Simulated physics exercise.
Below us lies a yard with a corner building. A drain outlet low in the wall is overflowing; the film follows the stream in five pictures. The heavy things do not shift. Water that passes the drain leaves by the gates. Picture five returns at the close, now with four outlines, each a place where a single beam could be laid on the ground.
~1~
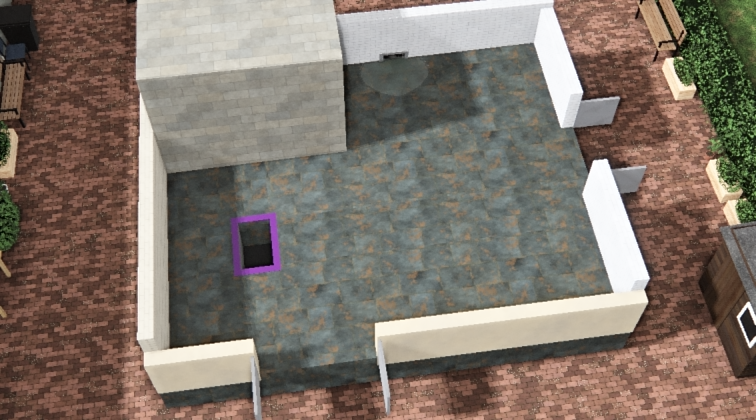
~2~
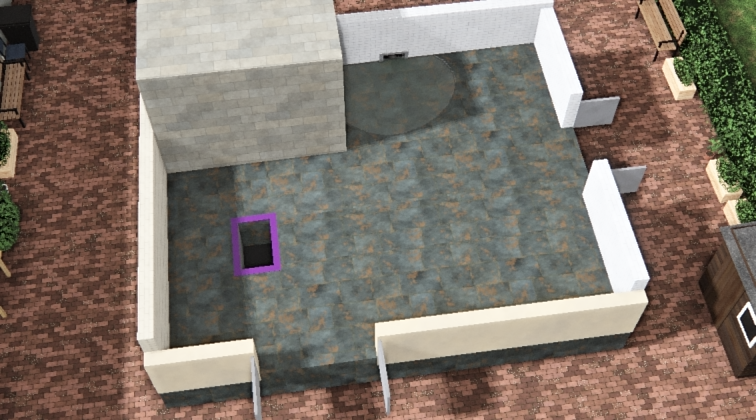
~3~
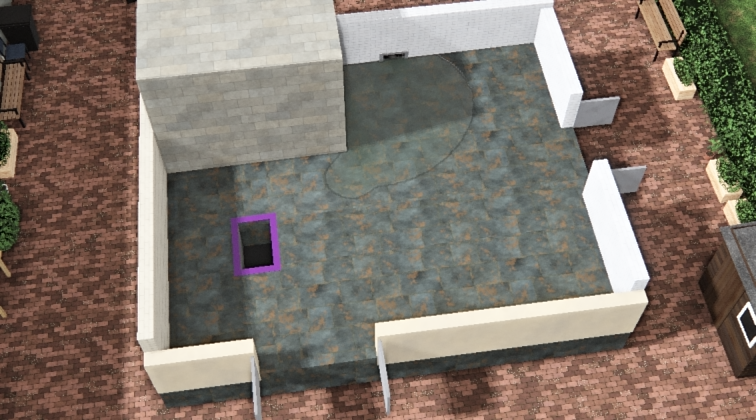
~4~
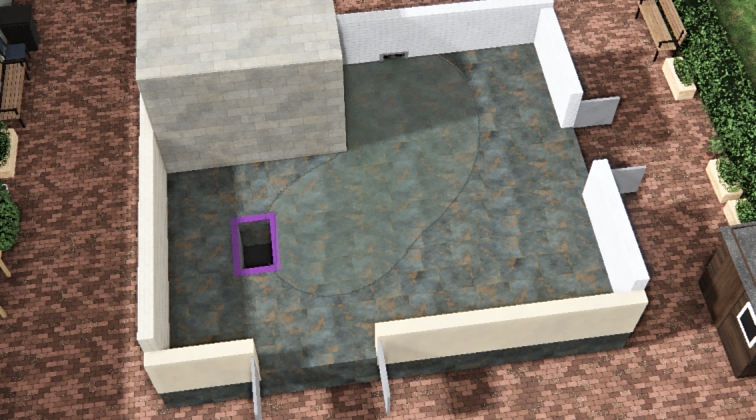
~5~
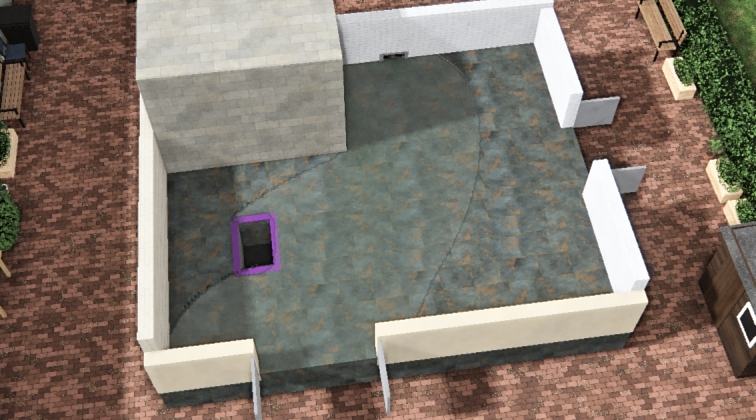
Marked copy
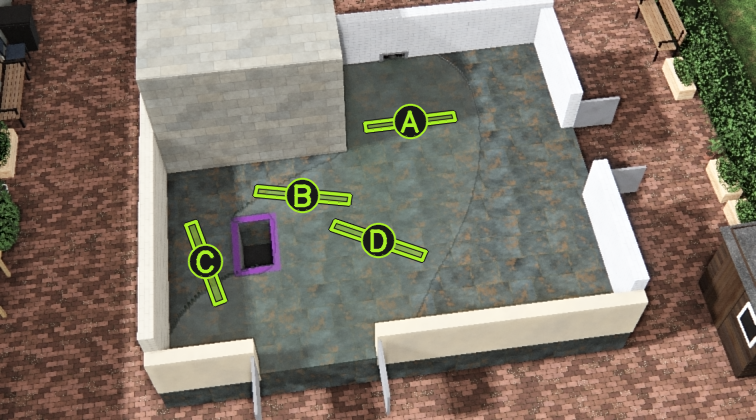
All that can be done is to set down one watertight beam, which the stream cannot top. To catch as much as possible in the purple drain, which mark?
D works best here.
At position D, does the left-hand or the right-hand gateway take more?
The left gate.
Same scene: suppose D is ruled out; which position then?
The answer is C.
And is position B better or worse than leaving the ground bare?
It is worse.
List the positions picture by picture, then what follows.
The first picture shows outfall at (394, 56); purple drain at (255, 244); open gate at (317, 353); open gate at (572, 160); 3 % of the ground under water, visible out to (410, 89); purple drain still dry.
In the second picture, 9 % of the ground under water, visible out to (361, 127); purple drain still dry.
In the third picture, 18 % of the ground under water, visible out to (332, 186); purple drain still dry.
In the fourth picture, 33 % of the ground under water, visible out to (326, 291); purple drain still dry.
In the fifth picture, 49 % of the ground under water, visible out to (204, 320); purple drain taking water.
In lime, A from (365, 127) to (454, 116); B from (256, 190) to (349, 199); C from (190, 223) to (220, 302); D from (333, 225) to (424, 255).
With A, about 17 % of the stream goes into the purple drain, about 80 % out by the gates.
With B, about 15 % of the stream goes into the purple drain, about 85 % out by the gates.
With C, about 25 % of the stream goes into the purple drain, about 74 % out by the gates.
With D, about 51 % of the stream goes into the purple drain, about 46 % out by the gates.
